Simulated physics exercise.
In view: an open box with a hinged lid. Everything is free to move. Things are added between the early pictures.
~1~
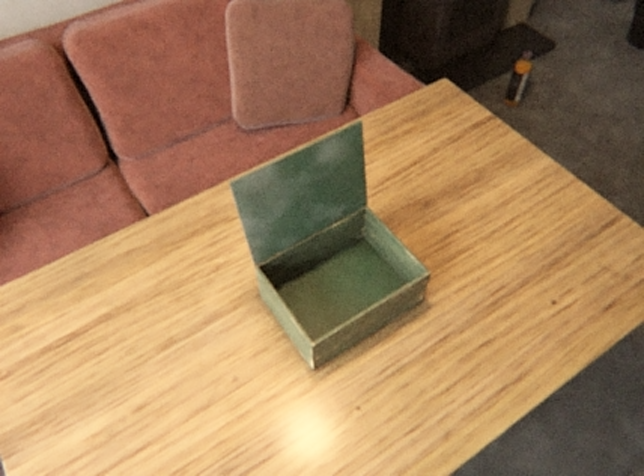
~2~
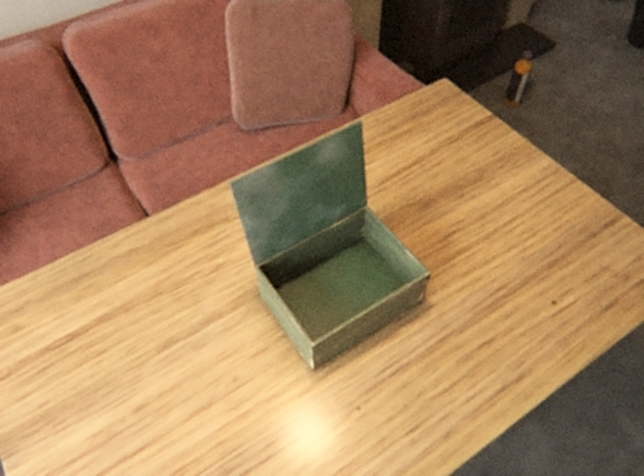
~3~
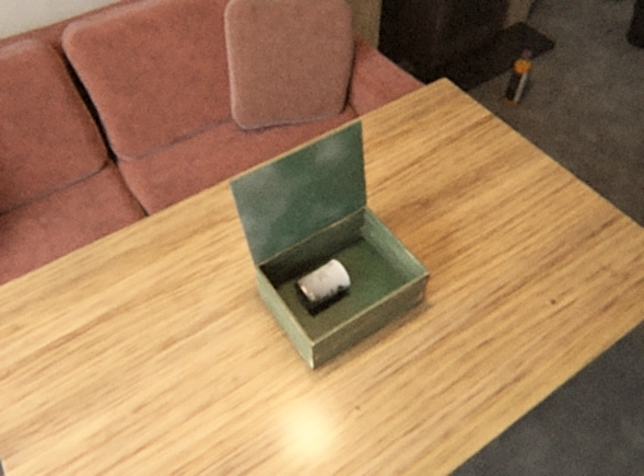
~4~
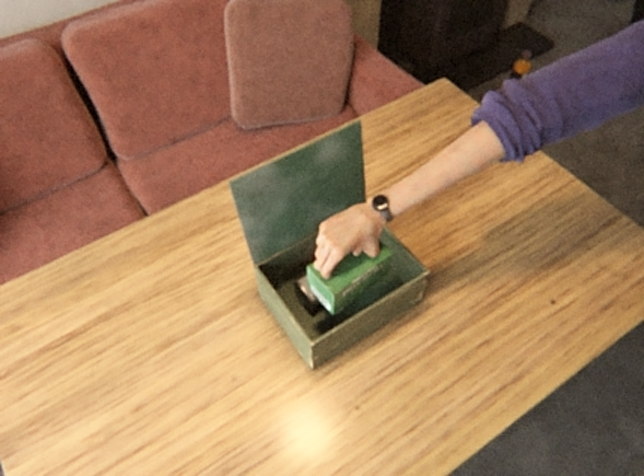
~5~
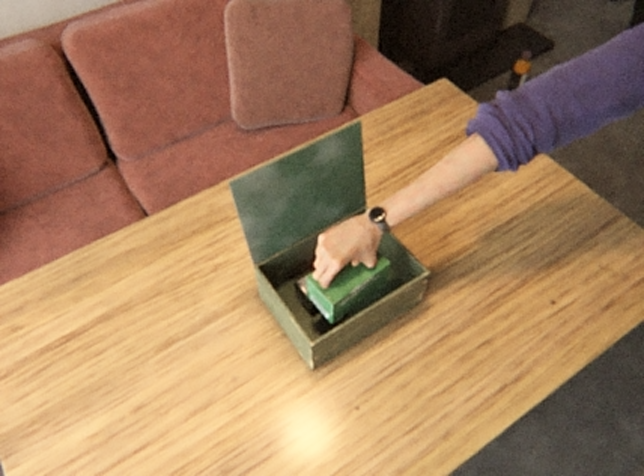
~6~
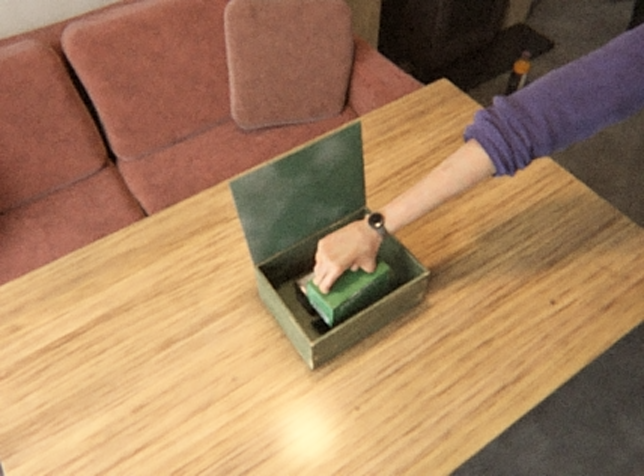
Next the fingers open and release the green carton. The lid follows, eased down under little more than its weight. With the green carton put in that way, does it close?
It sits on the rim.
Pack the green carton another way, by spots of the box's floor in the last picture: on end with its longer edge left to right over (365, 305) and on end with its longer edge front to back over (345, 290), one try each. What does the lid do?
First try: It stays ajar; second try: It will not close.
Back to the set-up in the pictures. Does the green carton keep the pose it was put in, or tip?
The green carton keeps its pose.
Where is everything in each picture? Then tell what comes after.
In the first picture, the last thing is not in view yet.
In the second picture, the last thing is not in view yet.
In the third picture, the last thing is not in view yet; white tin (322, 285).
The fourth picture shows on its way; green carton (350, 271).
The fifth picture shows on its way; green carton (348, 280).
The sixth picture shows in place under the hand; green carton (348, 285).
Then, 0.90 s after the last picture, lid starting down; green carton slid a little near (343, 306); white tin rolled a little.
Then, 1.60 s after the last picture, lid 60° above the rim; green carton slid a little near (343, 306); white tin rolled a little.
Then, 1.90 s after the last picture, lid 16° above the rim; green carton slid a little near (343, 306); white tin rolled a little.
At rest, lid shut; moved from the start, green carton; white tin in place. Seen from the same camera at the end, green carton near (343, 306).
